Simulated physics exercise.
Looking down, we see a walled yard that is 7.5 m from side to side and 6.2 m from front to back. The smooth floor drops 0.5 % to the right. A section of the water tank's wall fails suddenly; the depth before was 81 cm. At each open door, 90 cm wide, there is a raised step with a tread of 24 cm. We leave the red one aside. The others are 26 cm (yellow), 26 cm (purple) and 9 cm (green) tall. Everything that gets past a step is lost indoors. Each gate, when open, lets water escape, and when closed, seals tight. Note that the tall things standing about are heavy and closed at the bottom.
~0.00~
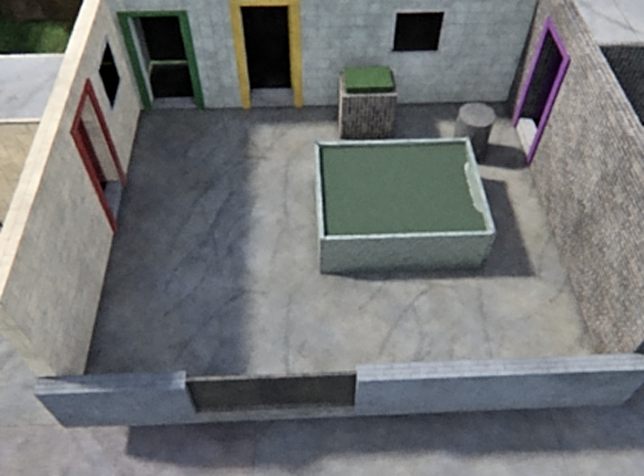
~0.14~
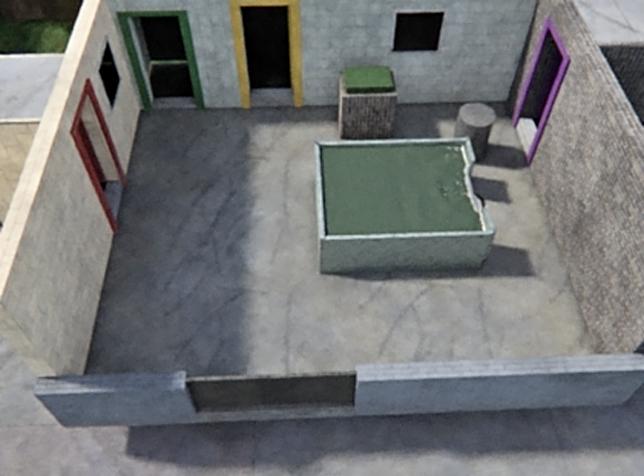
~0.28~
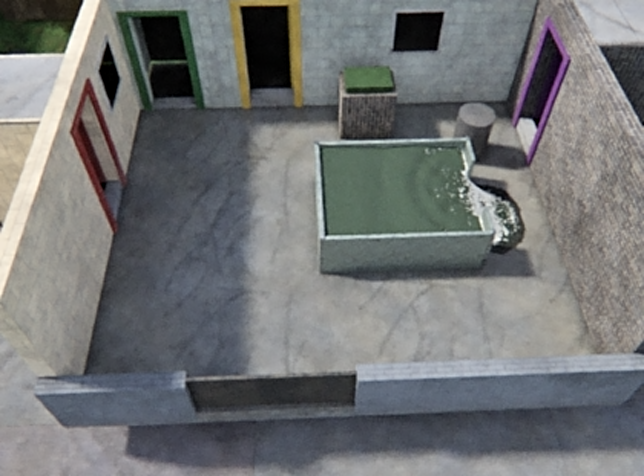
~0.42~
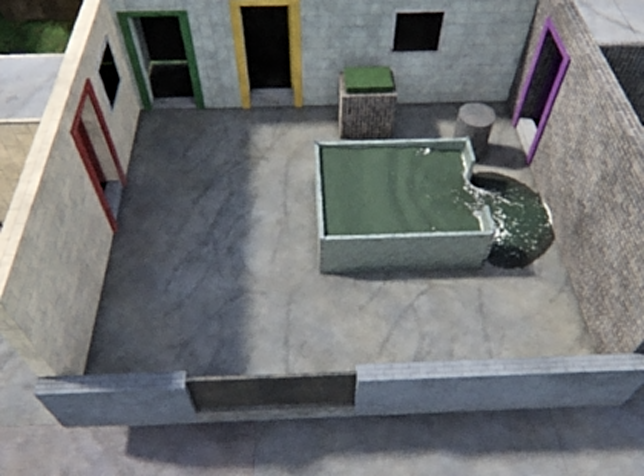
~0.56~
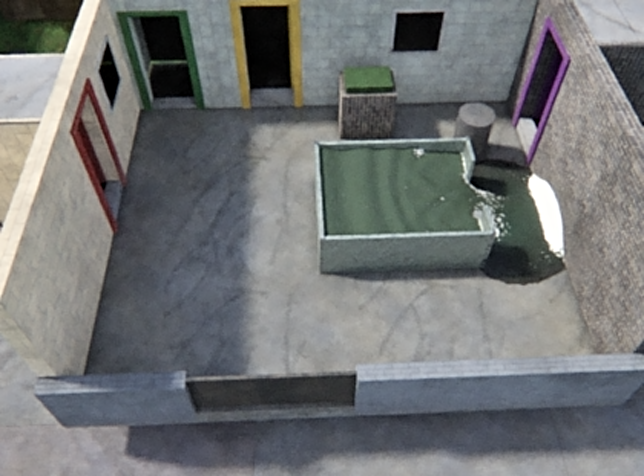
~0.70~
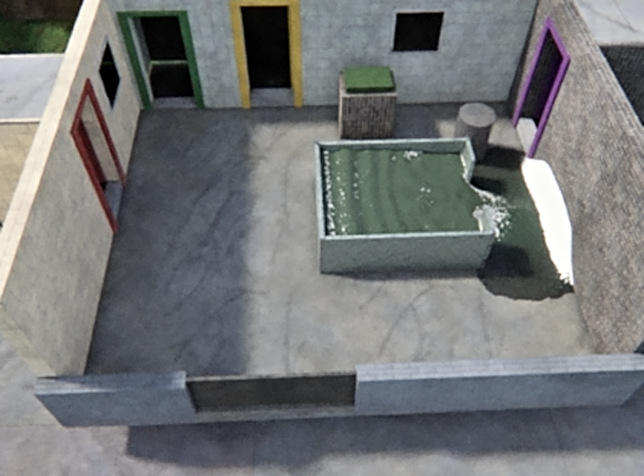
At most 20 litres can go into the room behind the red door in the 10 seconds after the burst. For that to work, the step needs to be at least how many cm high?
At least about 8.5 cm high.
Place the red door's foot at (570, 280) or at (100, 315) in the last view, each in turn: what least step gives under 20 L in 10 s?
Minimums: About 22 cm and 9.5 cm.
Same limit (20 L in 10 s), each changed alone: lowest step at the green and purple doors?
Roughly 7.5 cm for the green door and roughly 16 cm for the purple door.
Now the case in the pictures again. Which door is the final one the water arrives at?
Door: Red.
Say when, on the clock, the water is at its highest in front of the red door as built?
The depth peaks at about 6.5 seconds.
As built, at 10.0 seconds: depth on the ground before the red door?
Lab note: Depth approx. 10.5 cm.
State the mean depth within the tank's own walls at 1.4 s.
60 cm, roughly.
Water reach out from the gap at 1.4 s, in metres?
Roughly 3.4 metres.
After 1.4 s water covers 15 % of the floor, deepest (56 cm) near (543, 217); it has not reached the red door.
After 3.0 s water covers 35 % of the floor, deepest (39 cm) near (485, 103); it has not reached the red door.
After 10.0 s water covers 100 % of the floor, deepest (16 cm) near (596, 369); 10 cm at the red door, 0 litres in over its 19 cm step.
At the red door as built, the water arrived by 5.8 s and peaked near 14 cm at 6.6 s.
Run again over the same 10 s with other heights there, 38 litres in over 7 cm, 14 litres over 9.5 cm. The limit of 20 litres is kept from about 8.5 cm up.
